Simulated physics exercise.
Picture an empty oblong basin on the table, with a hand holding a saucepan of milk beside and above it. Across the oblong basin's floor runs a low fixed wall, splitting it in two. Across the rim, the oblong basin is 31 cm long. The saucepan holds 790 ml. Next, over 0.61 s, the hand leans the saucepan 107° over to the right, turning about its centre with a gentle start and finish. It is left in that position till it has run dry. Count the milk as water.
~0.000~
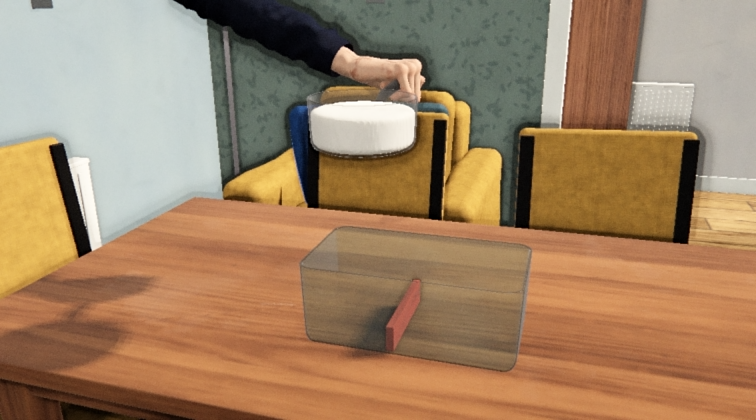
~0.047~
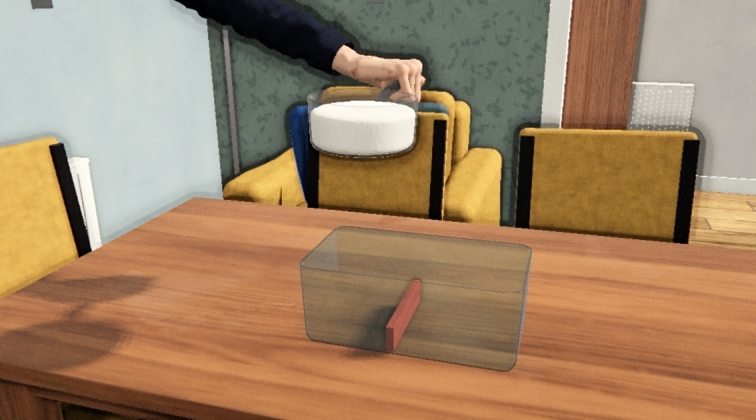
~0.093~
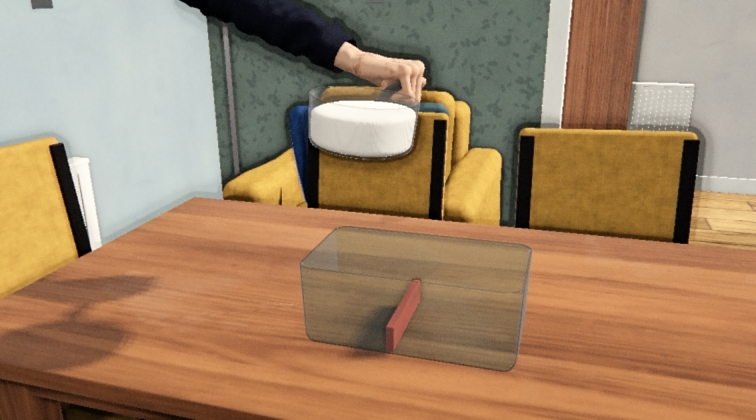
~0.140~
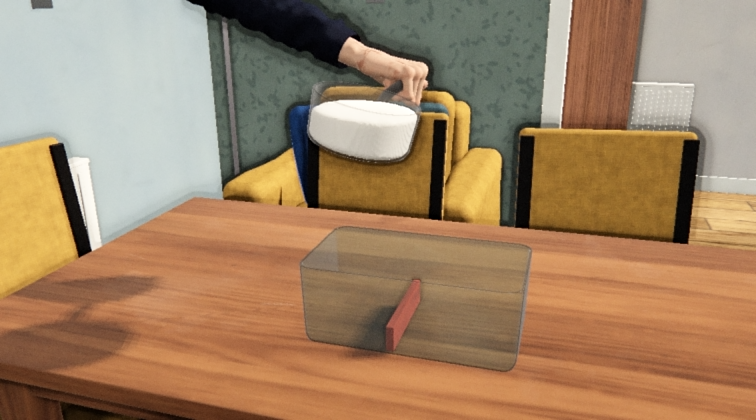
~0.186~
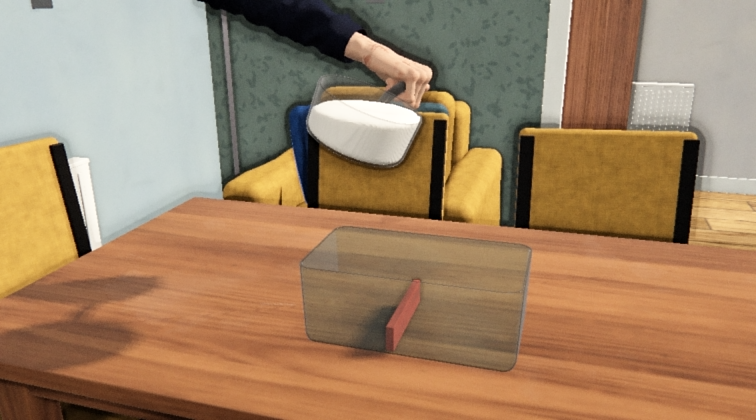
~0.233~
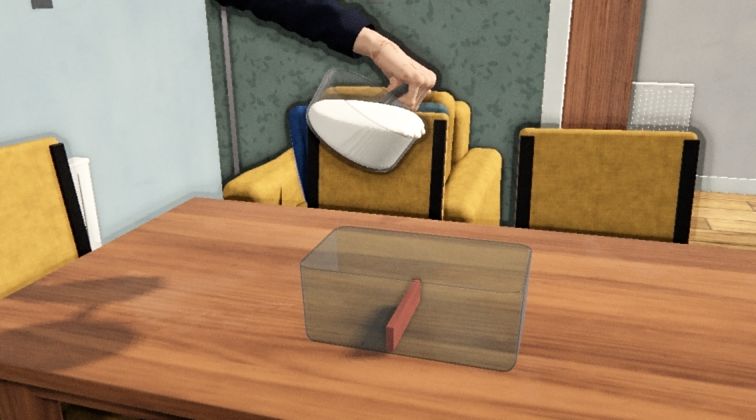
A hand tilting a clear saucepan of white liquid to the right above an empty transparent oblong basin on a wooden table.
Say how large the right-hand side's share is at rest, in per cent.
Its share is roughly 83 per cent.
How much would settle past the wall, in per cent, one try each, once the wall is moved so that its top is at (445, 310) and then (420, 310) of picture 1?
Respectively close to 50 and 70 %.
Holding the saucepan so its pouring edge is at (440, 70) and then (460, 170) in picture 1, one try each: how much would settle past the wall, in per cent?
Respectively 80 and 85 %.
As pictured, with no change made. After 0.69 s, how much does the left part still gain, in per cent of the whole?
About 5 percent.
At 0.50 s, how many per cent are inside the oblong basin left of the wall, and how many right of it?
Around 0 on the left and around 22 on the right.
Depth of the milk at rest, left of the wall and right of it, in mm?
Left 4 mm, right 24 mm.
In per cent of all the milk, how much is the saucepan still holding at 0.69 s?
Near 4 percent, more or less.
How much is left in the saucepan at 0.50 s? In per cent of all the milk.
I reckon about 20 in a hundred is still held.
By 0.50 s the tilt is 98° and 20 per cent is still to pour, 0 is left of the wall and 21 right of it.
By 0.69 s the tilt is 107° and 4 per cent is still to pour, 7 is left of the wall and 78 right of it.
By 0.89 s the tilt is 107° and 0 per cent is still to pour, 11 is left of the wall and 83 right of it.
By 1.11 s the tilt is 107° and 0 per cent is still to pour, 12 is left of the wall and 83 right of it.
At rest 13 per cent lies left of the wall, 83 right of it and 4 outside.
